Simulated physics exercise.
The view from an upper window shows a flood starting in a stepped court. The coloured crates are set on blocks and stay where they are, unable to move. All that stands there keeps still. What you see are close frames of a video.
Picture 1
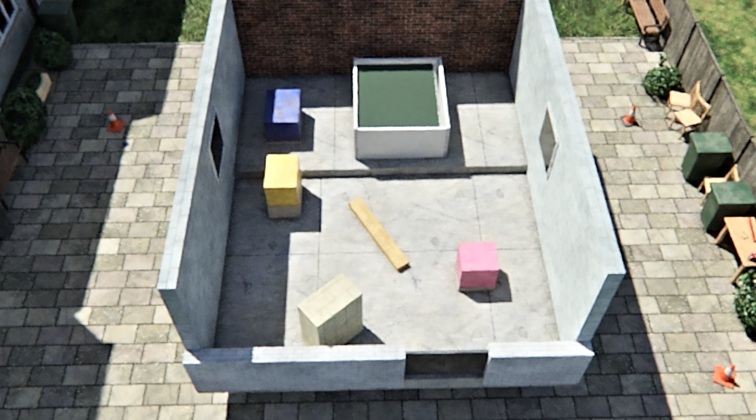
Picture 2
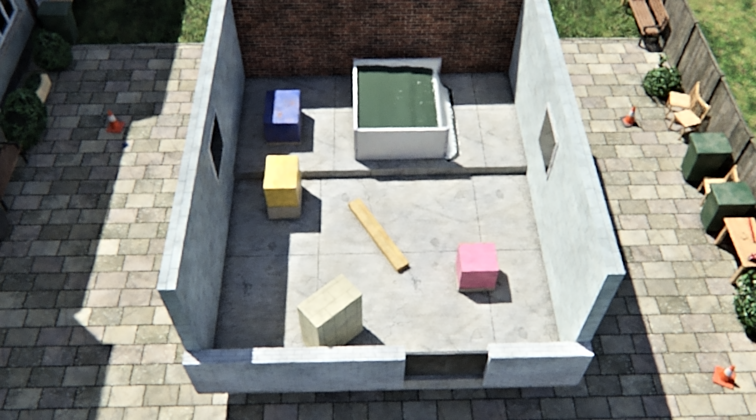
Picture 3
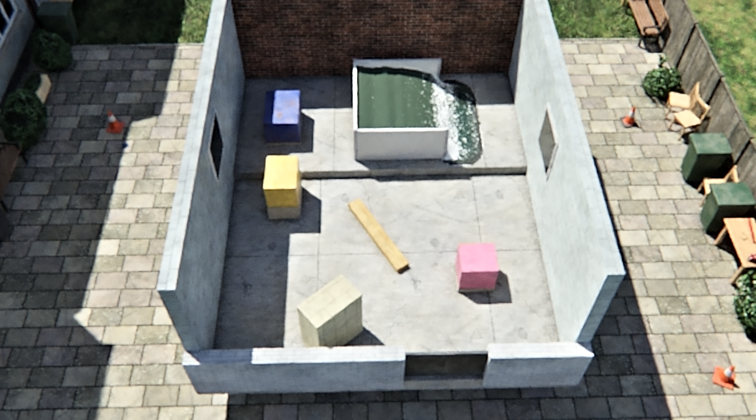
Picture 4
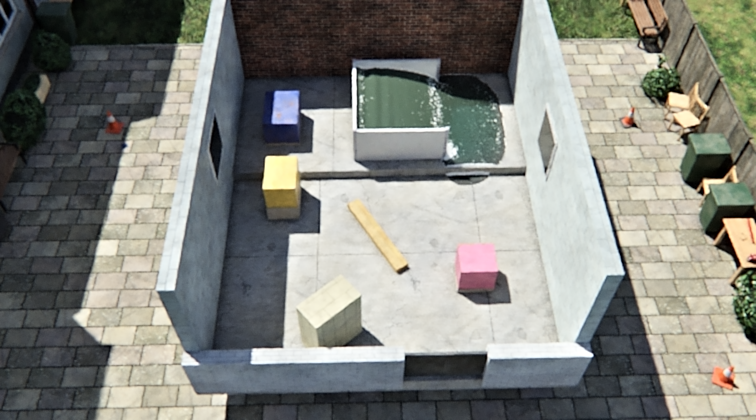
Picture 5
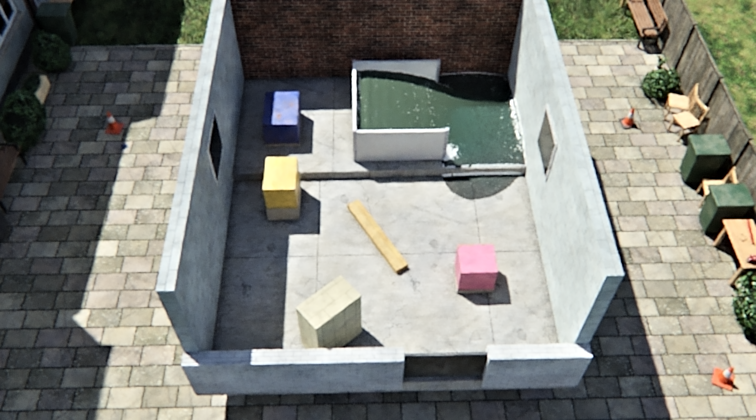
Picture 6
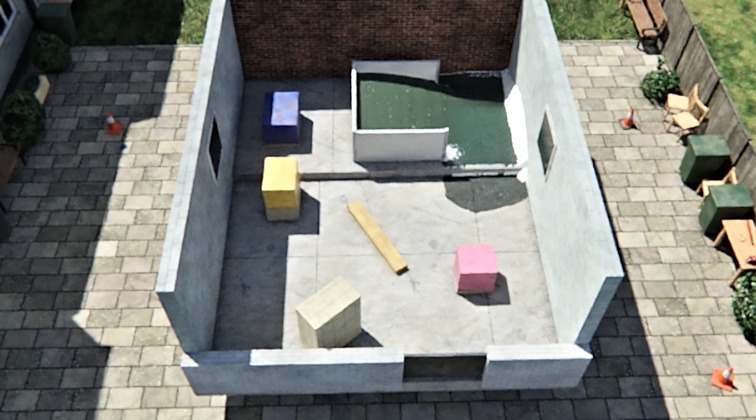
In the video, seen from above, dark green water pours from the open right side of a white tank in a walled court, spreading across the raised paving to the right wall and over the step, while the coloured blocks stay still.
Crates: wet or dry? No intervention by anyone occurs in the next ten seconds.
Yellow crate, dry; blue crate, wet; pink crate, wet.
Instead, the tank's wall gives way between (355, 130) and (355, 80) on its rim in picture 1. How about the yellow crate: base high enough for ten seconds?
The yellow one is soaked.
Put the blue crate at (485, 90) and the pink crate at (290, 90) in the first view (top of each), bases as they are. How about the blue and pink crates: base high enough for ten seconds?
The blue crate gets flooded, while the pink crate stays clear.
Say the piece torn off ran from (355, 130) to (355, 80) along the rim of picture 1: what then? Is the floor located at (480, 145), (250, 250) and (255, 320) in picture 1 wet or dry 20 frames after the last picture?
Spared, then sodden, then sodden.
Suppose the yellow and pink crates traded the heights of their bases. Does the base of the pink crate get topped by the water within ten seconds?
My guess is that the pink one stays untouched.
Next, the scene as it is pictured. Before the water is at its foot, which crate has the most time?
The yellow-painted one, as I see it.
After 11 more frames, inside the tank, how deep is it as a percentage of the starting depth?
26 percent or so.
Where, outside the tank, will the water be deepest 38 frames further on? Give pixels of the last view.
Somewhere around (353, 370).
A moment on, water covers 20 % of the floor; the yellow crate not reached, the blue crate not reached, the pink crate not reached.
Next, water covers 30 % of the floor; the yellow crate not reached, the blue crate not reached, the pink crate water round its plinth.
Then, water covers 50 % of the floor; the yellow crate not reached, the blue crate water round its plinth, the pink crate water round its plinth.
Later, water covers 85 % of the floor; the yellow crate water round its plinth, the blue crate water round its plinth, the pink crate water round its plinth.
In the end, water covers 90 % of the floor; the yellow crate stayed above the water, the blue crate was topped, the pink crate was topped.
